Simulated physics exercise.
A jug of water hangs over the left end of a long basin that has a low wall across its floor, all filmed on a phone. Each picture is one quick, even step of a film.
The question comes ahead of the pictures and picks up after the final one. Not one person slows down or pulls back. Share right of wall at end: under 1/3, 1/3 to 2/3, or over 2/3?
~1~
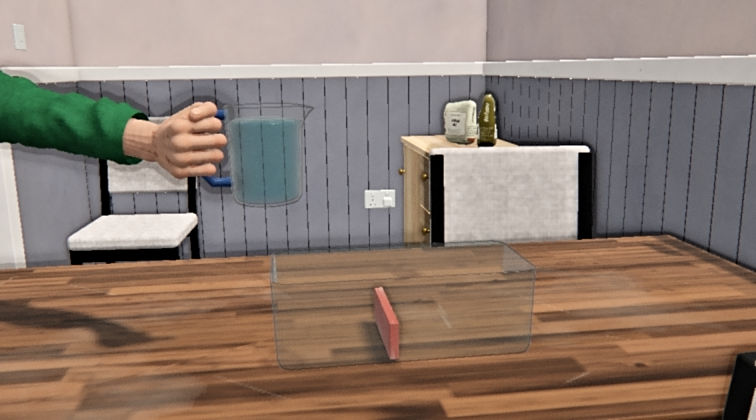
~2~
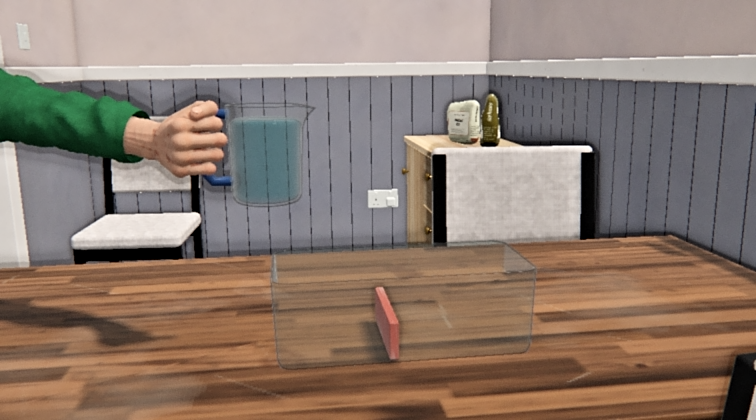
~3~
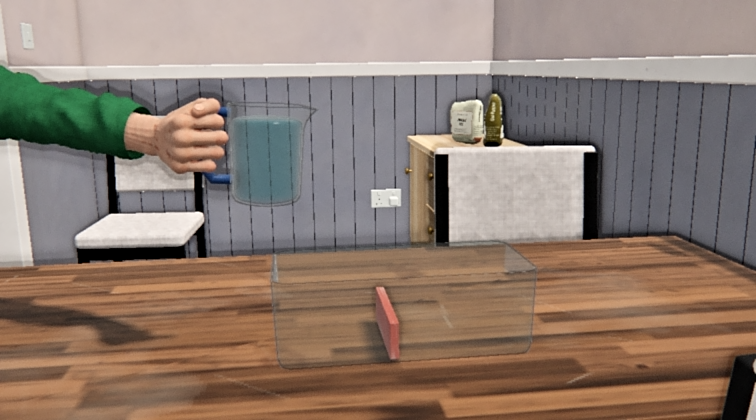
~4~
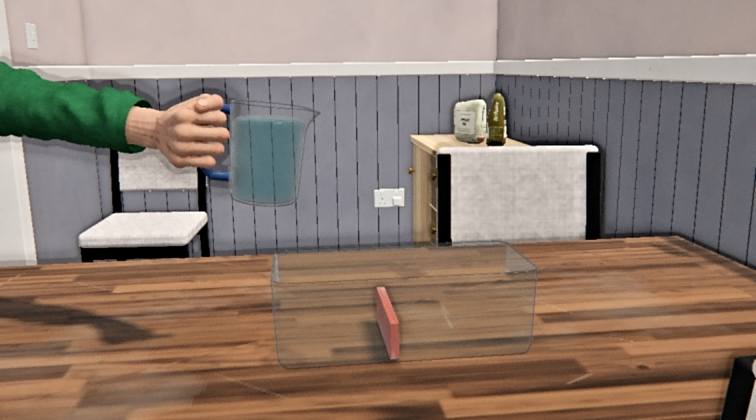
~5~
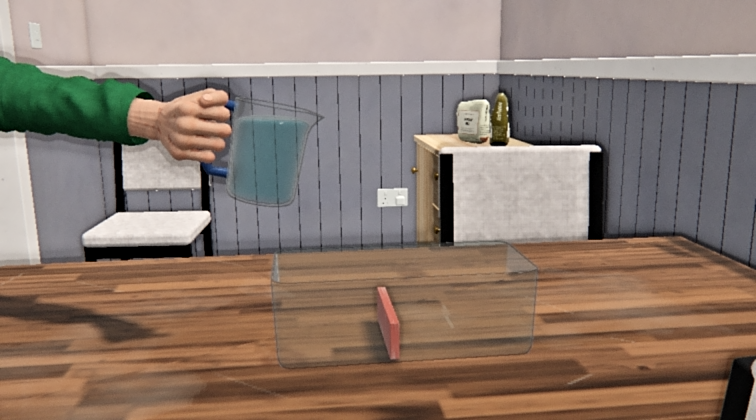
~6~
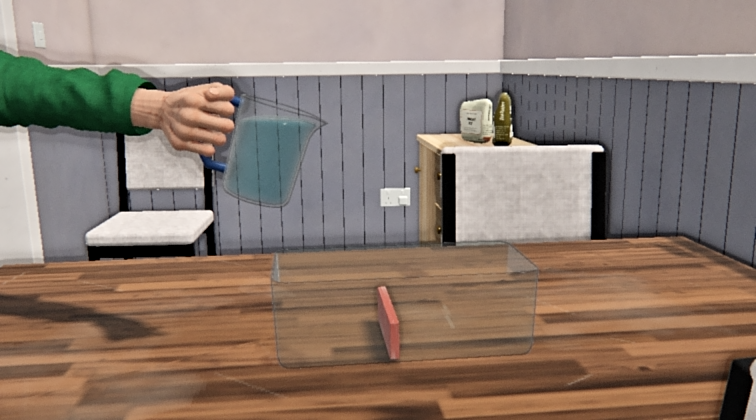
Under 1/3.
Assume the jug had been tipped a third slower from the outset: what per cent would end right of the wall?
Some 25 per cent.
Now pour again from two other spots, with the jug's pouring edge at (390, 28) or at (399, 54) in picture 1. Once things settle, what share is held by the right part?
First place gives some 85 %, second place some 85 %.
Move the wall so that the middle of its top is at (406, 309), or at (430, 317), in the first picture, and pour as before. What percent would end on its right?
5 per cent first, then 15 per cent.
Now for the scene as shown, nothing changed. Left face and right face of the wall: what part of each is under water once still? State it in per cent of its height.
Once it is still, the left part shows 50 per cent and the right part 10.
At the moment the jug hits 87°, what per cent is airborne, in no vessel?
I'd reckon some 25 per cent.
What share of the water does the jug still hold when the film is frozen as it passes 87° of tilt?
Some 70 per cent has not yet come out.
A moment on, the jug is tipped on its side and 69 per cent is still to pour, 4 is left of the wall and 4 right of it.
Next, the jug is tipped right over and 11 per cent is still to pour, 59 is left of the wall and 13 right of it.
Then the jug is tipped right over and 0 per cent is still to pour, 79 is left of the wall and 14 right of it.
Later the jug is tipped right over and 0 per cent is still to pour, 79 is left of the wall and 15 right of it.
Finally, 80 per cent lies left of the wall, 15 right of it and 5 outside.
